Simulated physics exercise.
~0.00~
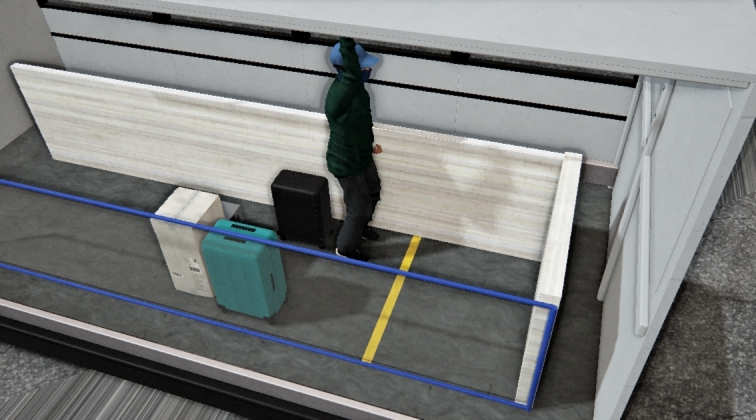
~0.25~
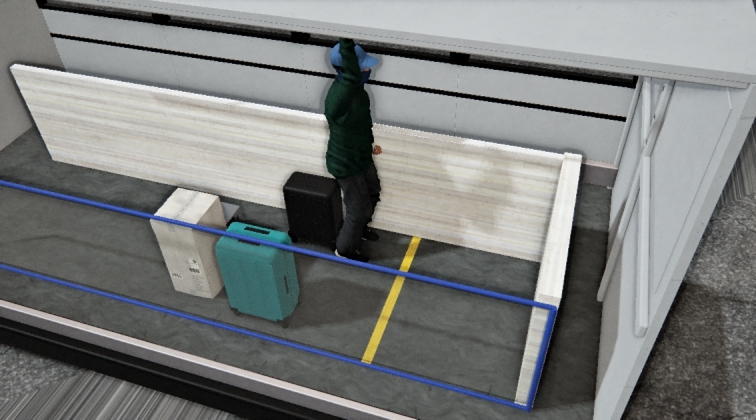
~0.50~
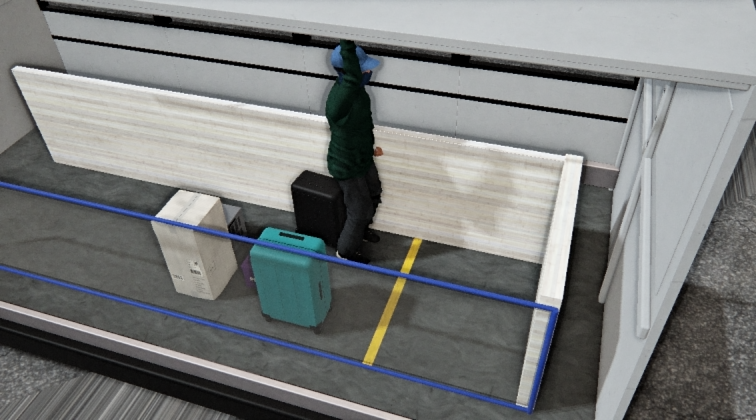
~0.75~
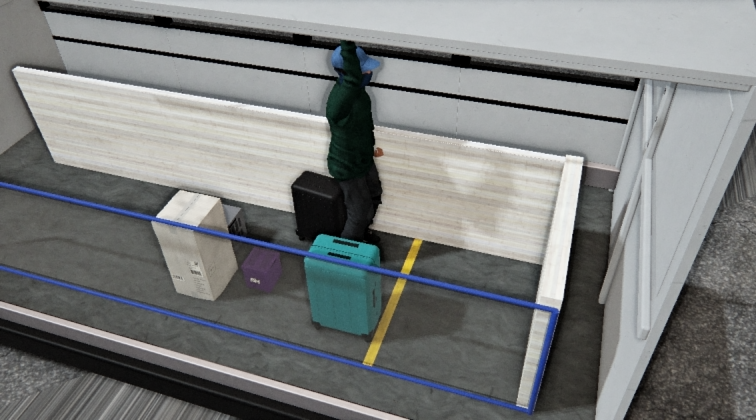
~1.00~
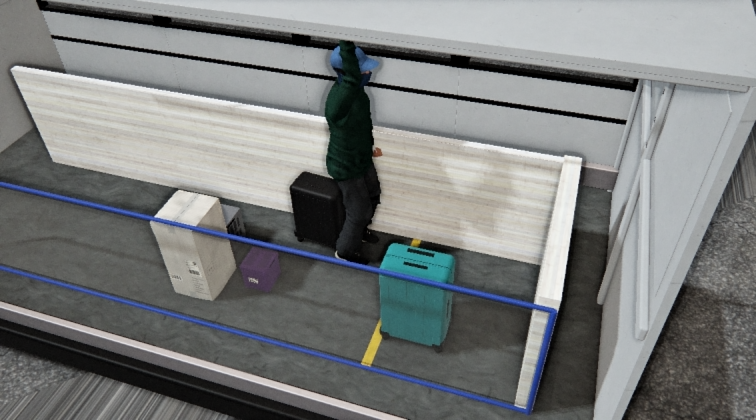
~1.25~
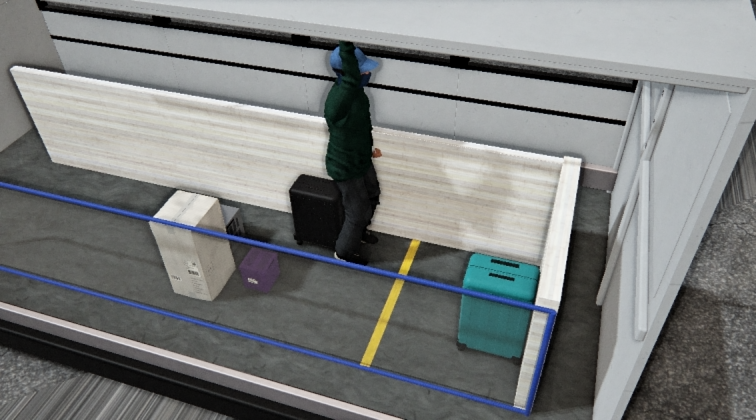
In a bus luggage bay, a teal wheeled case sliding right past a standing person, crossing the yellow line and ending upright.
